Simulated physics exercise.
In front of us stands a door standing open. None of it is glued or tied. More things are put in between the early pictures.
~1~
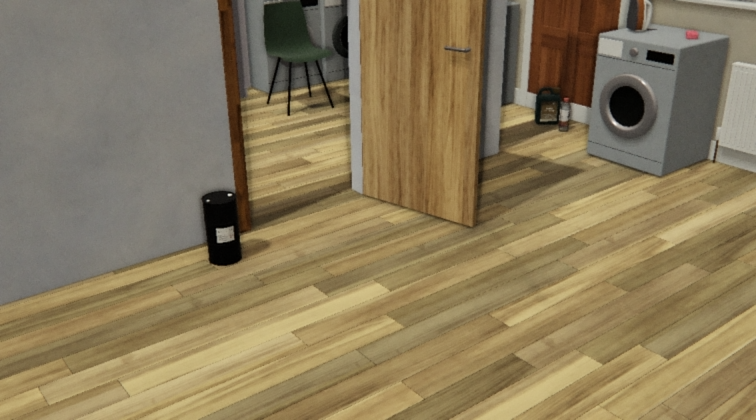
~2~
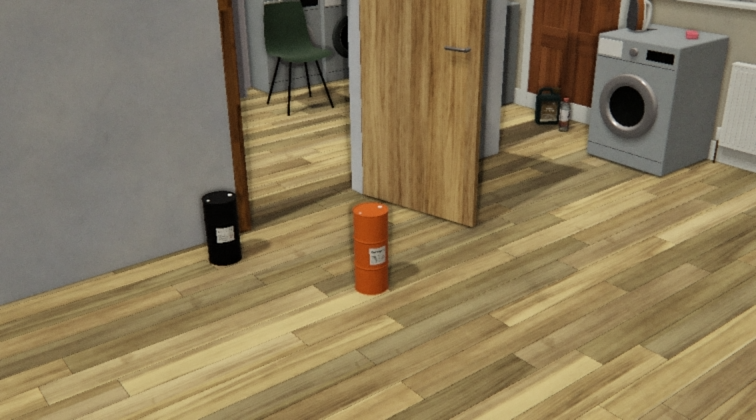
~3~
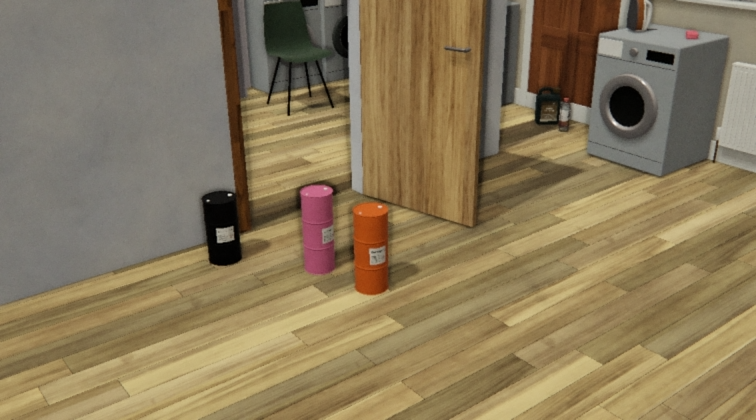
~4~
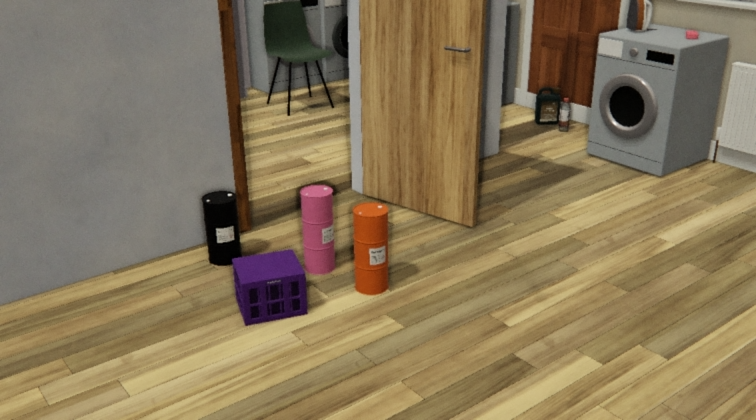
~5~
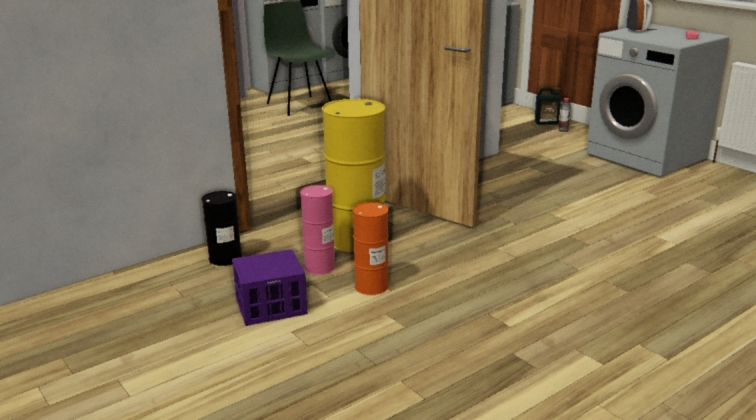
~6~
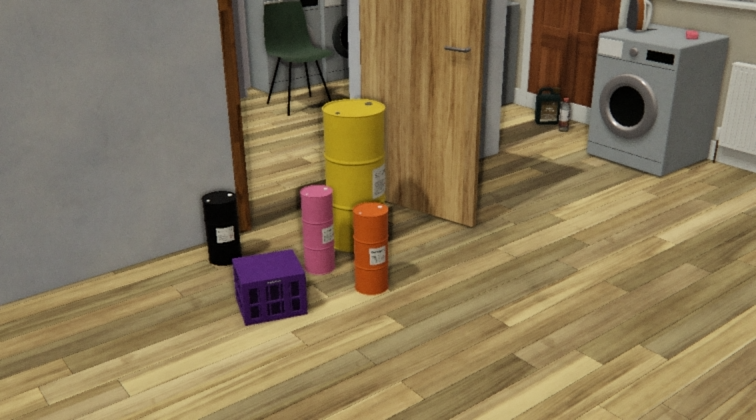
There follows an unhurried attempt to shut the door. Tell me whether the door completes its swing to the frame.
In this one the door doesn't finish its swing at all.
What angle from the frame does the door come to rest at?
About 65°.
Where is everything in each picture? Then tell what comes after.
In the first picture, door wide open and still.
In the second picture, door wide open and still; black canister (222, 228).
In the third picture, door wide open and still; pink canister (318, 230); orange canister (371, 249).
In the fourth picture, door wide open and still; black canister (222, 228); purple crate (270, 286).
In the fifth picture, door wide open and still; pink canister (318, 230); orange canister (371, 249).
In the sixth picture, door wide open and still; yellow drum (355, 176); black canister (222, 228).
Then, 0.40 s on from there, door at 94°.
Then, 0.60 s on from there, door at 83°.
Then, 0.80 s on from there, door at 70°.
In the end, door at 66°; all 5 unmoved. At the end, from the last picture's camera, yellow drum near (355, 176).
